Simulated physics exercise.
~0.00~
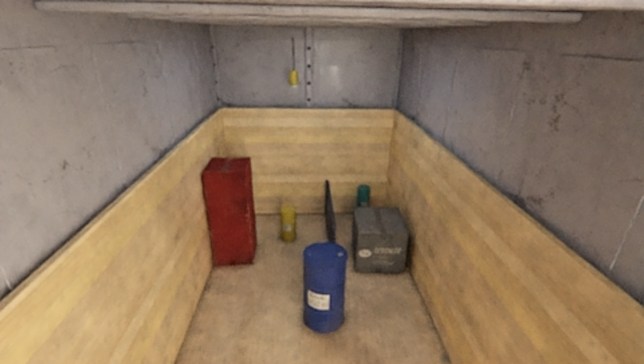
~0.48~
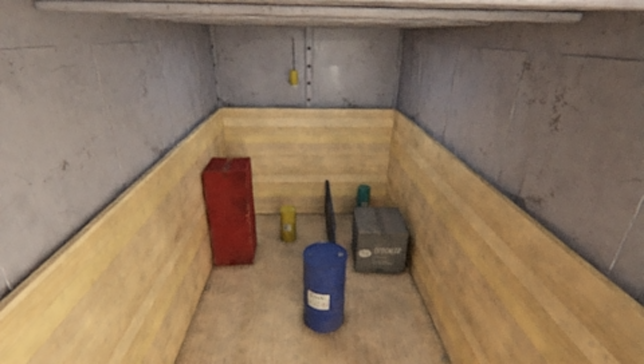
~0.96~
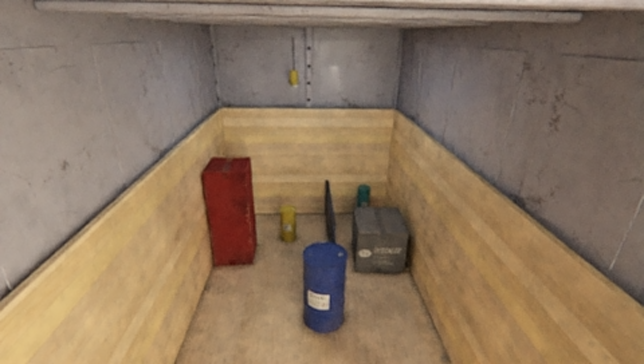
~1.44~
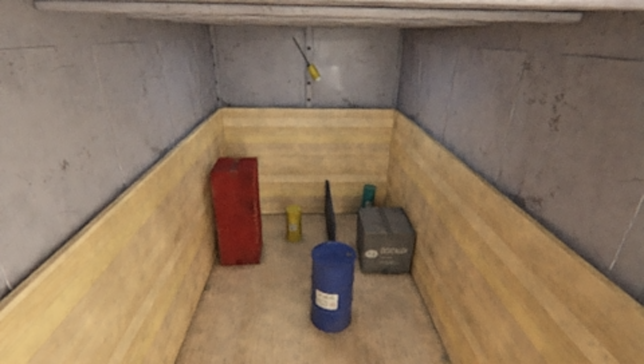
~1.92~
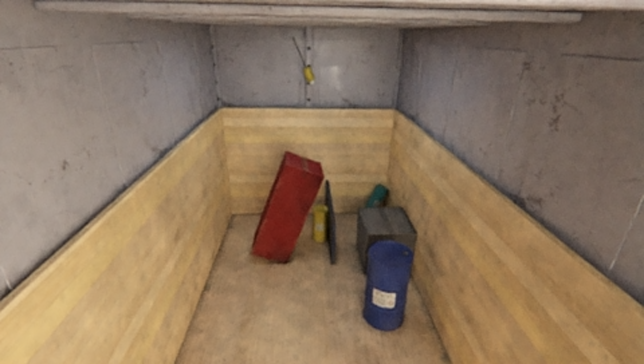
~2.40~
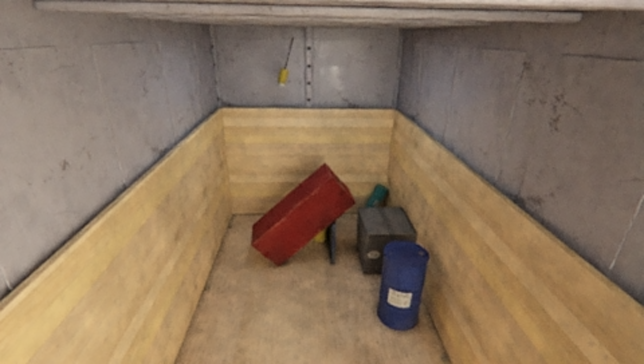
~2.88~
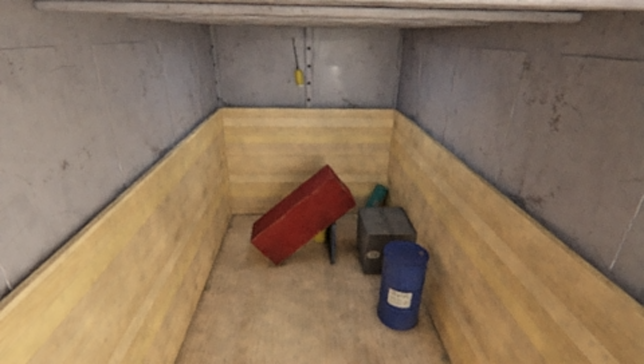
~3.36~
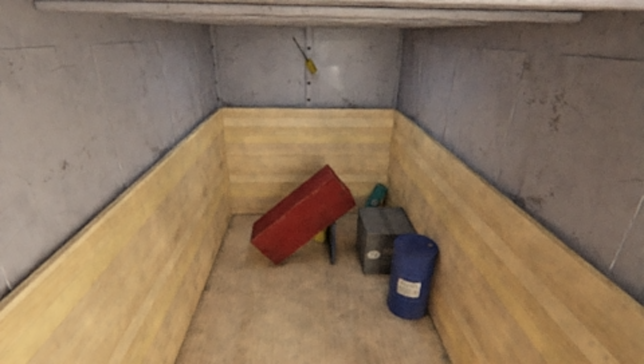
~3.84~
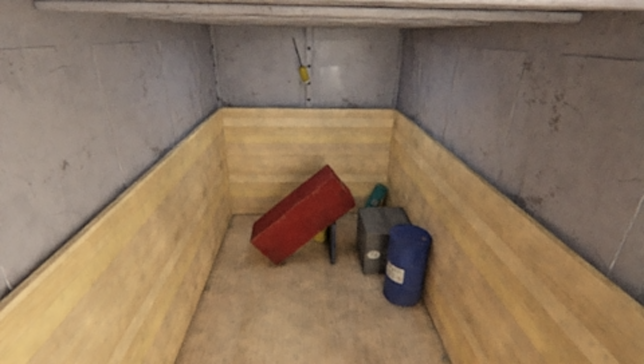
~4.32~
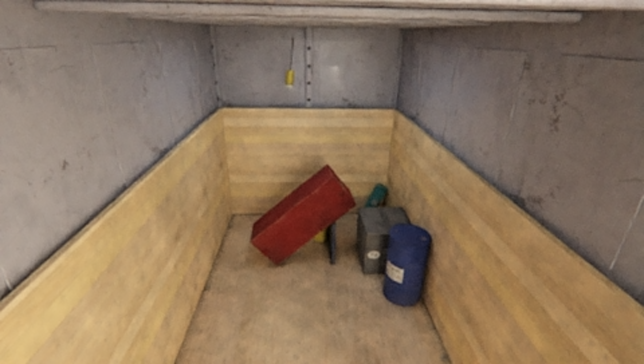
The red box slides right and tips against the low board as the blue drum shifts right.
